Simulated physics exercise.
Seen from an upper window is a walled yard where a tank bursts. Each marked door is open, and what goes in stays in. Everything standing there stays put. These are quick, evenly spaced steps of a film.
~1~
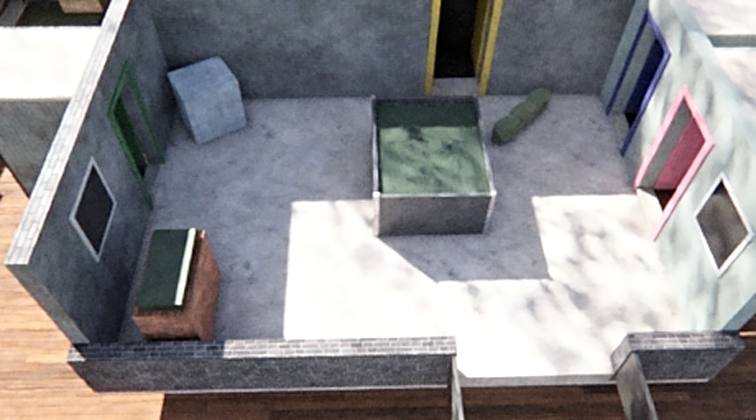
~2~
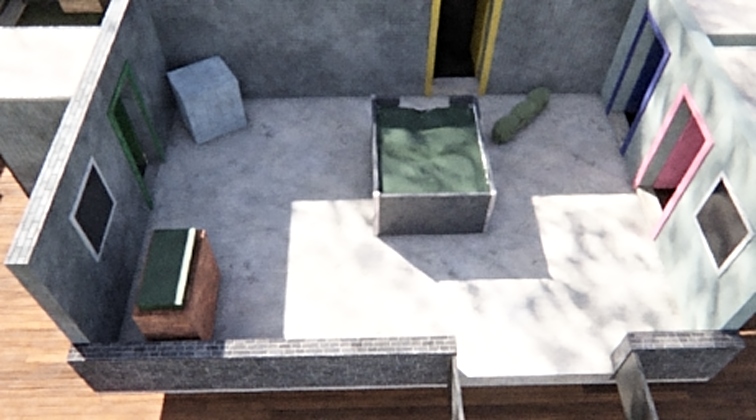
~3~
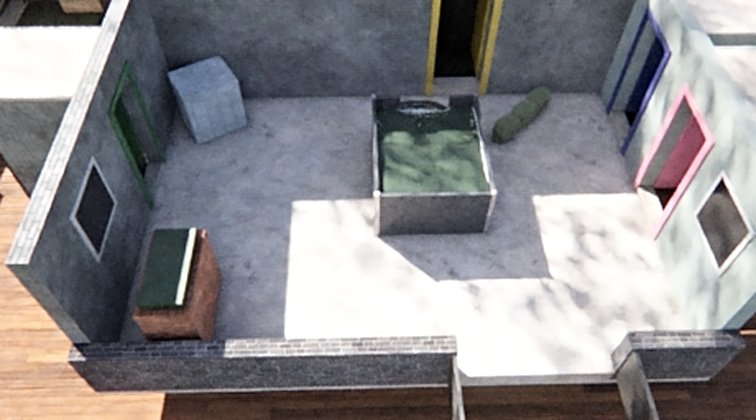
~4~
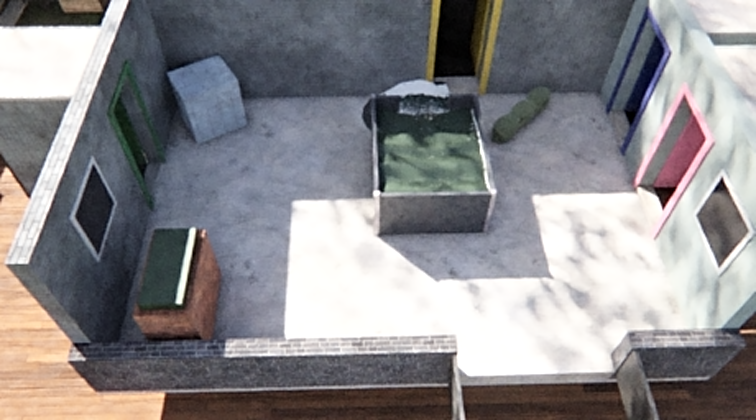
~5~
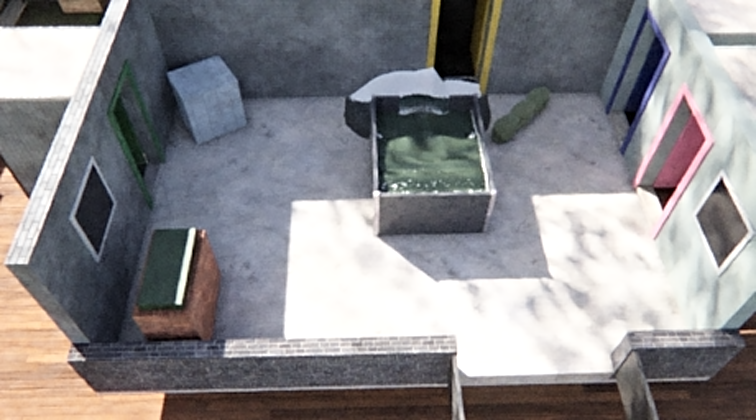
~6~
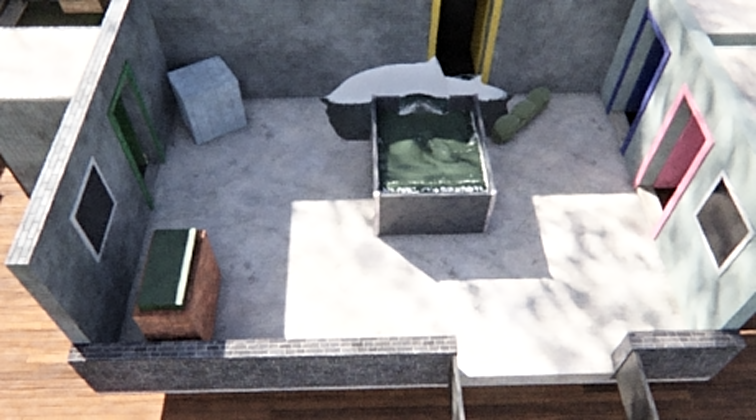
To begin with, an open tank of dark green water stands whole and still in a walled grey yard with coloured doorways. Then its far side gives way and the water inside ripples and sinks, while a pale sheet of water emerges behind it and spreads outward along the back wall, mostly leftward.
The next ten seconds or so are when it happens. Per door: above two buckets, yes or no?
Yellow door yes. Green door yes. Pink door no. Blue door no.
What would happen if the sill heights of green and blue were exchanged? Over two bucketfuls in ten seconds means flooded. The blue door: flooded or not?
One by one: Blue lets more in.
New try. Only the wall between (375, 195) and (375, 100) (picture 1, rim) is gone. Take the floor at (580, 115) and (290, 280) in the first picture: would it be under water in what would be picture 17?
In that order: Clear, under water.
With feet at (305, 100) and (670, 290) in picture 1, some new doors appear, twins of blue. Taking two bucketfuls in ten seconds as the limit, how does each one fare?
Result, in order - first ends up lower; second ends up lower.
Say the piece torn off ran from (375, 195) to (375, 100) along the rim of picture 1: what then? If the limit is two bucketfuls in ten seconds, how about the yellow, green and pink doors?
In that case the yellow door stays within limits, the green door overshoots and the pink door stays within limits.
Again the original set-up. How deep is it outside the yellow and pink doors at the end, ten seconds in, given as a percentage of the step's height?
Some 40 percent and then some 40 percent.
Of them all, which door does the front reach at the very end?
Looks like the pink door.
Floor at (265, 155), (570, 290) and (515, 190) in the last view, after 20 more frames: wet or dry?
Result, in the order given: Wetted / not wetted / wetted.
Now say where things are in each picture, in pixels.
The open tank at (429, 146) is whole and still, in the first picture.
Water pours out on the open tank's far side and has run to a hidden place, in the second picture.
Water pours out on the open tank's far side and has run to a hidden place, in the third picture.
Water pours out on the open tank's far side and has run to a hidden place, in the fourth picture.
Water pours out on the open tank's far side and has run to (348, 98), in the fifth picture.
The front is at (326, 99), out from the gap on the open tank's far side, in the sixth picture.
A moment on, water covers 15 % of the floor; the yellow door over two buckets in, the green door not reached, the pink door not reached, the blue door not reached.
Next, water covers 30 % of the floor; the yellow door far over two buckets in, the green door under two buckets in, the pink door not reached, the blue door wet at the sill, nothing in.
Then, water covers 55 % of the floor; the yellow door far over two buckets in, the green door over two buckets in, the pink door wet at the sill, nothing in, the blue door under two buckets in.
Later, water covers 80 % of the floor; the yellow door far over two buckets in, the green door far over two buckets in, the pink door wet at the sill, nothing in, the blue door under two buckets in.
In the end, water covers 95 % of the floor; the yellow door far over two buckets in, the green door far over two buckets in, the pink door wet at the sill, nothing in, the blue door under two buckets in.
